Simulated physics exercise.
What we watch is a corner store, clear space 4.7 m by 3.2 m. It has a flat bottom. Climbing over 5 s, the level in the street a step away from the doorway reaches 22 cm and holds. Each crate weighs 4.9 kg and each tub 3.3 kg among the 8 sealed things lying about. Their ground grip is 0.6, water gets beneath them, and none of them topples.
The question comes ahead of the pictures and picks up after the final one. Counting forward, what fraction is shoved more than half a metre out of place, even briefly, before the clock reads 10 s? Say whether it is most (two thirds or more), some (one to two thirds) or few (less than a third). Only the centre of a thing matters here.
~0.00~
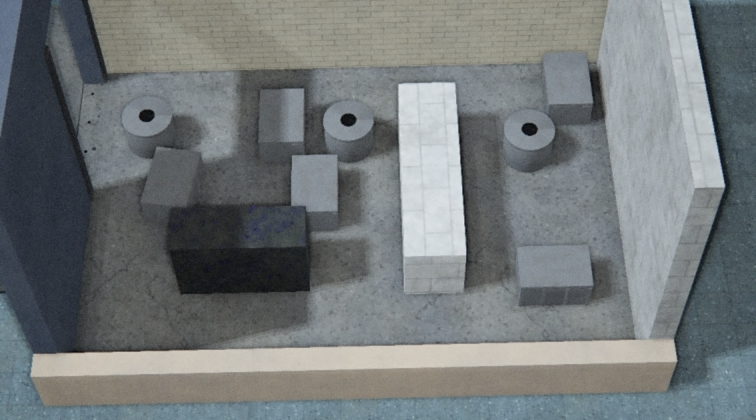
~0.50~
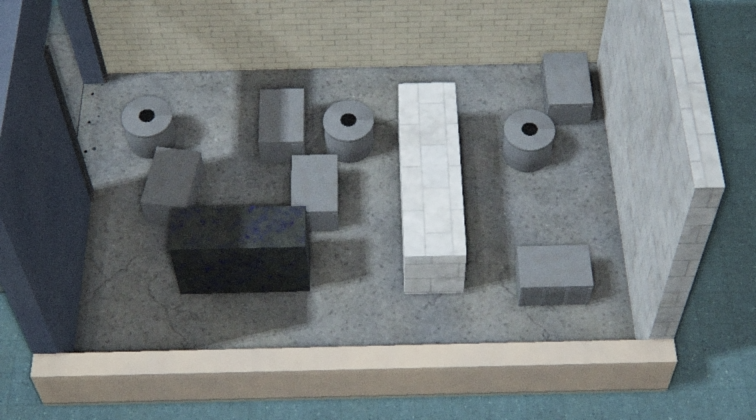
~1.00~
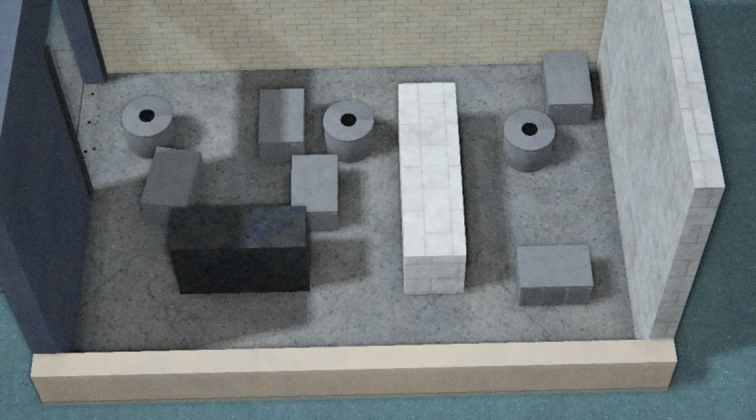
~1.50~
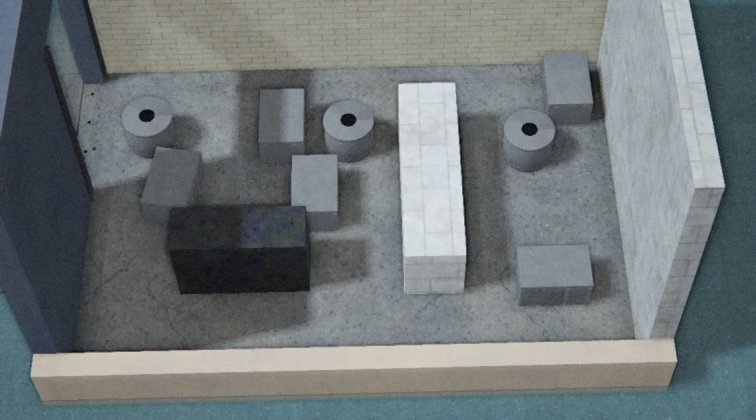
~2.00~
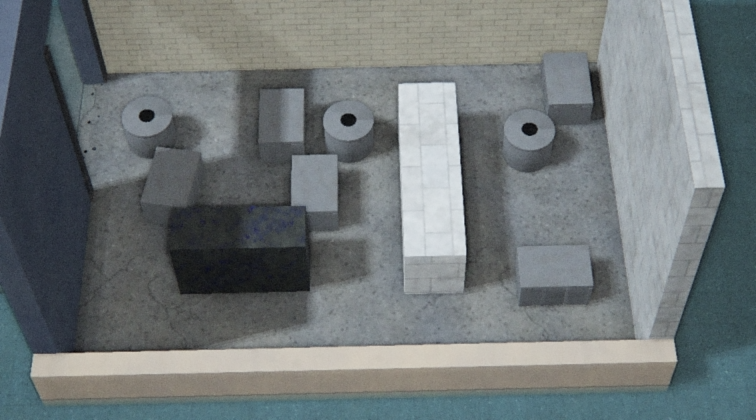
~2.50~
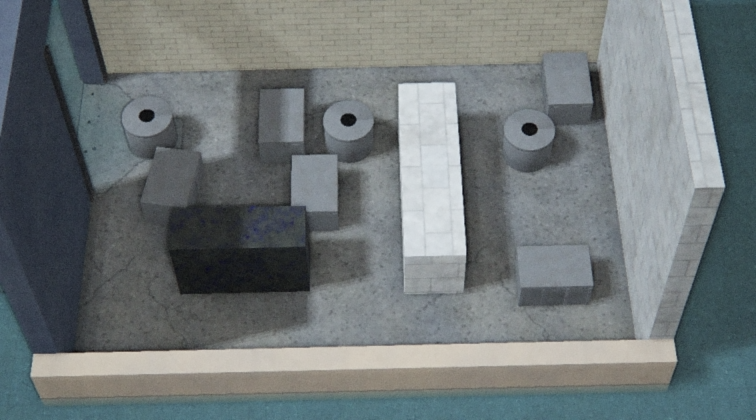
Most.
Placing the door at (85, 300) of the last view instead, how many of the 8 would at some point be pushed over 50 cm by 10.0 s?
Count: 5.
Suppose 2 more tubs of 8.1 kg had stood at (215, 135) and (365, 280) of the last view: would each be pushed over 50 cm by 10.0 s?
In that order: Past it, over.
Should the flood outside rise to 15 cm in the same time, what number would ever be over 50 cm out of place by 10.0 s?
The answer would then be 4.
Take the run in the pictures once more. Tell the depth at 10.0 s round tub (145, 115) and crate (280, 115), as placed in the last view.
Around 13 cm and 11 cm.
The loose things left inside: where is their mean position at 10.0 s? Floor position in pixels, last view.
Around (353, 271).
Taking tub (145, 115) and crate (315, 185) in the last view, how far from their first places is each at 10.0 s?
First 150 cm, then 200 cm.
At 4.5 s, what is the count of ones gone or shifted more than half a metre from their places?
Result: 1.
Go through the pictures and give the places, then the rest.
The first frame shows a crate at (281, 115), on the bottom; a crate at (555, 266) rests on the ground; 0.0 m2 under water; 0 of 8 have shifted.
The second frame shows a crate at (281, 115), on the bottom; a crate at (555, 266), on the bottom; water covers 0.0 m2; 0 of 8 have shifted.
The third frame shows a crate at (281, 115) rests on the ground; a crate at (555, 266) rests on the ground; 0.0 m2 under water; 0 of 8 have shifted.
The fourth frame shows a crate at (281, 115) rests on the ground; a crate at (555, 266), on the bottom; 0.0 m2 under water; 0 of 8 have shifted.
The fifth frame shows a crate at (281, 115) rests on the ground; a crate at (555, 266), on the bottom; water covers 0.0 m2; 0 of 8 have shifted.
The sixth frame shows a crate at (281, 115) rests on the ground; a crate at (555, 266), on the bottom; 0.3 m2 under water; 0 of 8 have shifted.
After 3.5 s 1 of 8 are over 50 cm from their spots; 0 afloat.
After 4.5 s 1 of 8 are over 50 cm from their spots; 1 afloat.
After 7.0 s 4 of 8 are over 50 cm from their spots; 6 afloat.
After 10.0 s 8 of 8 are over 50 cm from their spots, and 8 have been at some point; 8 afloat.
